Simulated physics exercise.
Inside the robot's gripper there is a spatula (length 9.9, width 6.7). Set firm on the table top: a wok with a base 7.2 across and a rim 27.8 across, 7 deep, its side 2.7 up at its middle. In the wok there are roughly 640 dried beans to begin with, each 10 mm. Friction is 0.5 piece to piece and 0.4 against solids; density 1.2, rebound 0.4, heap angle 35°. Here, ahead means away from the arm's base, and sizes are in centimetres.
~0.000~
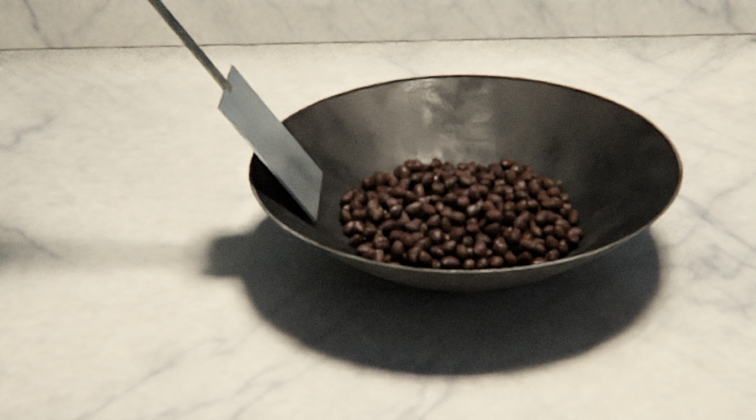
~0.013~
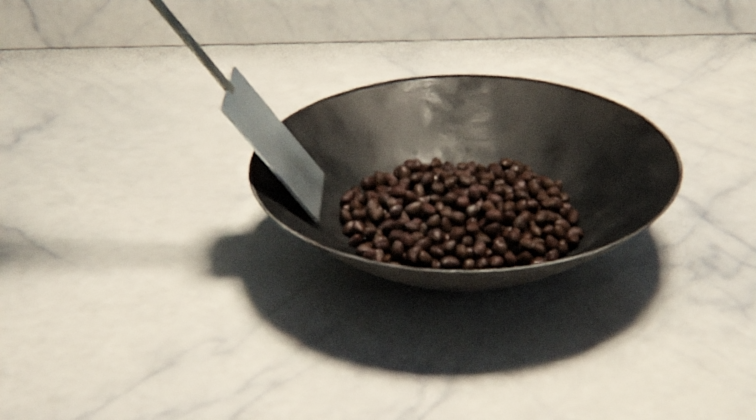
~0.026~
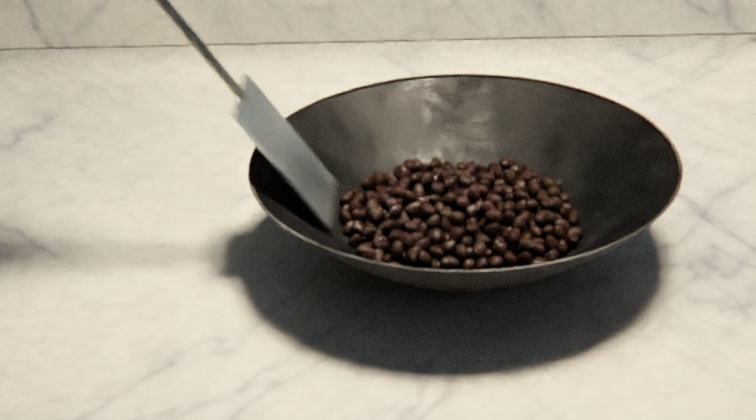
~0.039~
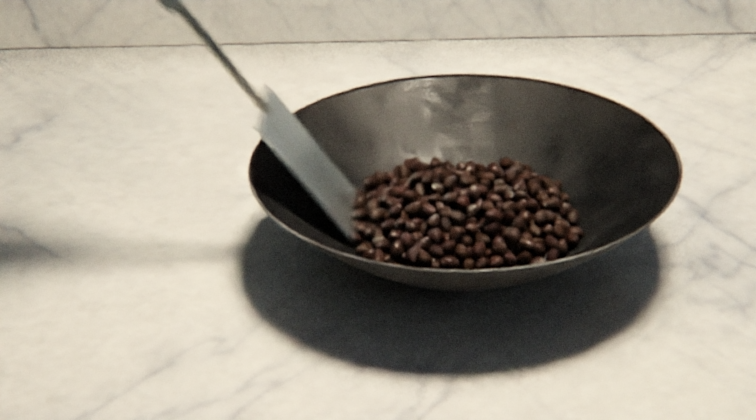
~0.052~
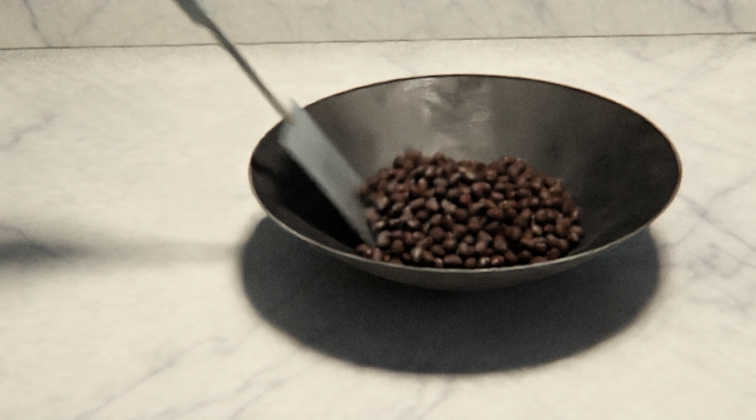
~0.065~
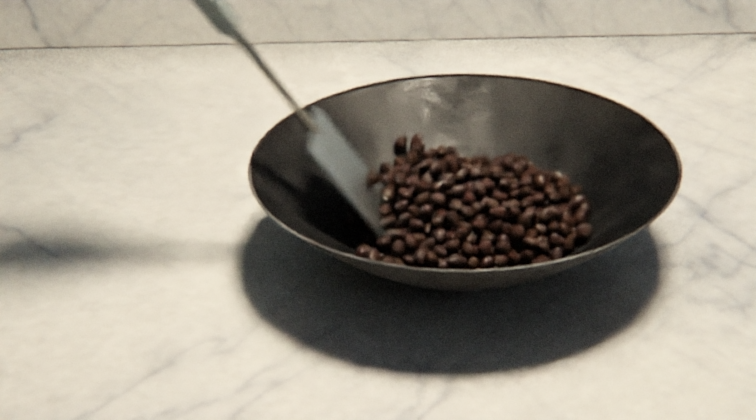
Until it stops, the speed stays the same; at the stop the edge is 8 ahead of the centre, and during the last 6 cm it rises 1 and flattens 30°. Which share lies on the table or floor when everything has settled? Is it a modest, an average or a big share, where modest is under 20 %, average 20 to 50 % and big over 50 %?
Average.
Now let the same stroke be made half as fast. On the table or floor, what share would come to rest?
Approx. 10 per cent.
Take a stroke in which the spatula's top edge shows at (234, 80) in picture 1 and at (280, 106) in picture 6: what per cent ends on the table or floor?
It comes to something like 15 %, give or take.
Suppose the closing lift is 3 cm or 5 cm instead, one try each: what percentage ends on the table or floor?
Try one gives about 40 in a hundred, try two about 40 in a hundred.
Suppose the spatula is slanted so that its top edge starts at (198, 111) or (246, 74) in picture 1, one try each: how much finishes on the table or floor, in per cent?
I'd say near 35 per cent for the first and near 40 per cent for the second.
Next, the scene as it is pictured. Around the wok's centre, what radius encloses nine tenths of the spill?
Seen from above, roughly 40 cm.
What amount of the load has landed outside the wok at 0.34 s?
Share at that moment: Roughly 10 %.
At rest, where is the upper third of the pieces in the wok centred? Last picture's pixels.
(598, 194).
After 0.10 s, sloping 56°, highest piece 7 above the table; 645 in the wok.
After 0.13 s, sloping 48°, highest piece 10 above the table; 645 in the wok.
After 0.34 s, sloping 26°, highest piece 23 above the table; 401 in the wok, 67 on the table or floor, 177 on the blade or in flight.
After 1.39 s, sloping 26°, highest piece 7 above the table; 401 in the wok, 244 on the table or floor.
In the end, 401 in the wok, 244 on the table or floor. That is 38 % on the table or floor.
